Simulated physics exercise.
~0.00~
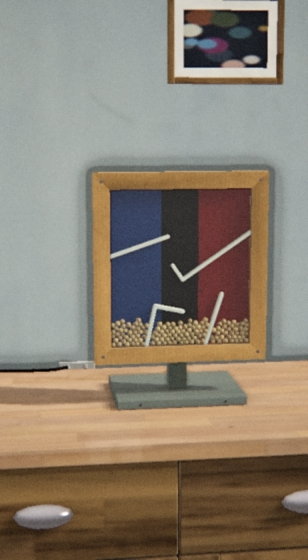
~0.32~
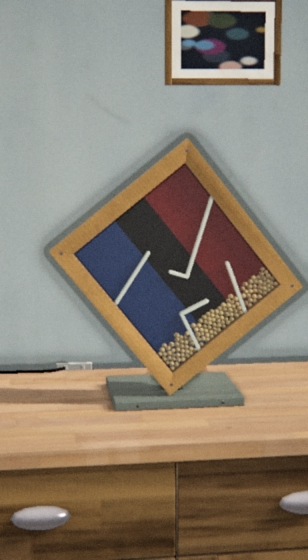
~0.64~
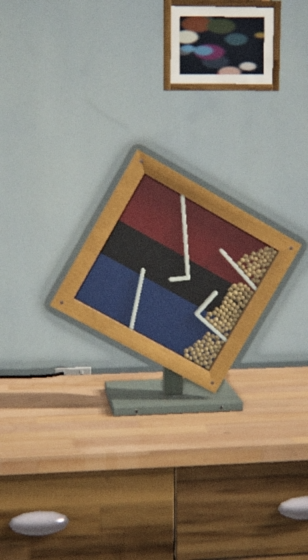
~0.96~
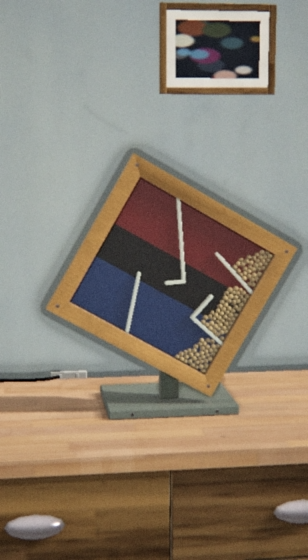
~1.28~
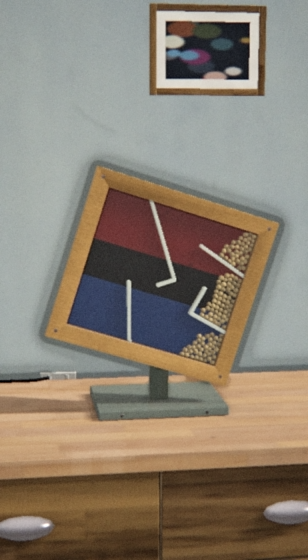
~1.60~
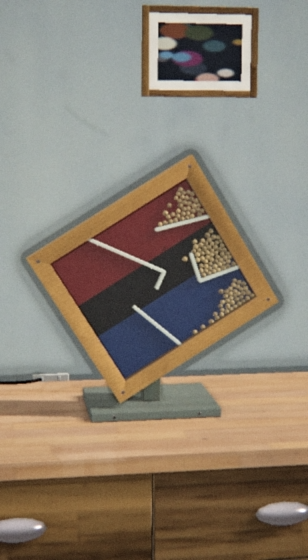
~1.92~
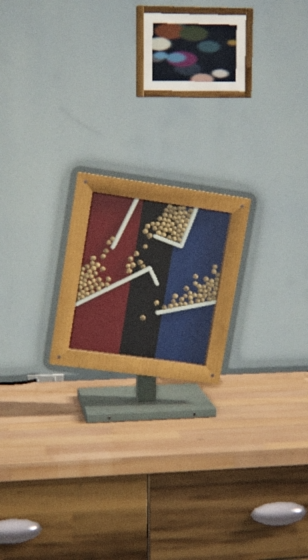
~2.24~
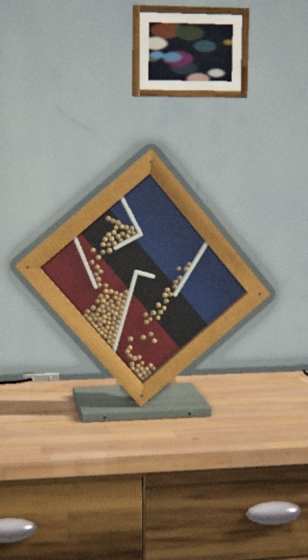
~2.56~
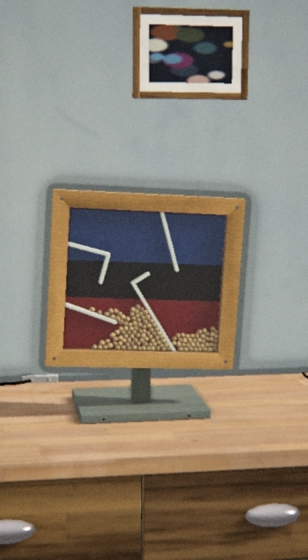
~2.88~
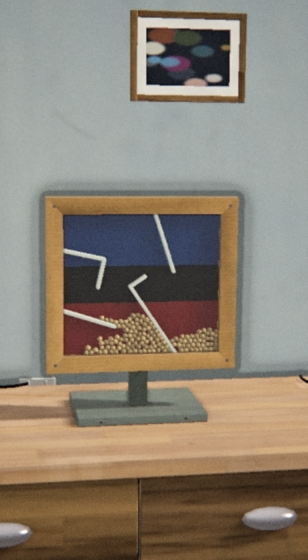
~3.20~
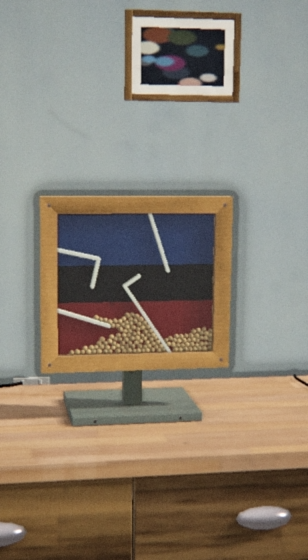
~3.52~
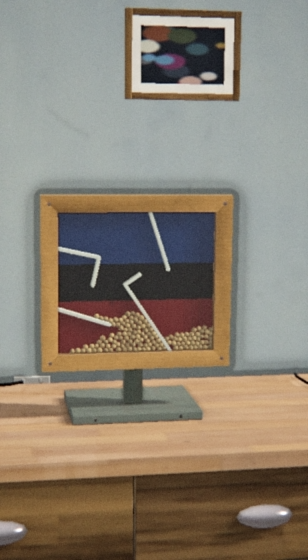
A wood-framed case of pale beads turns anticlockwise, pauses, turns further, and stops, beads settling in red.
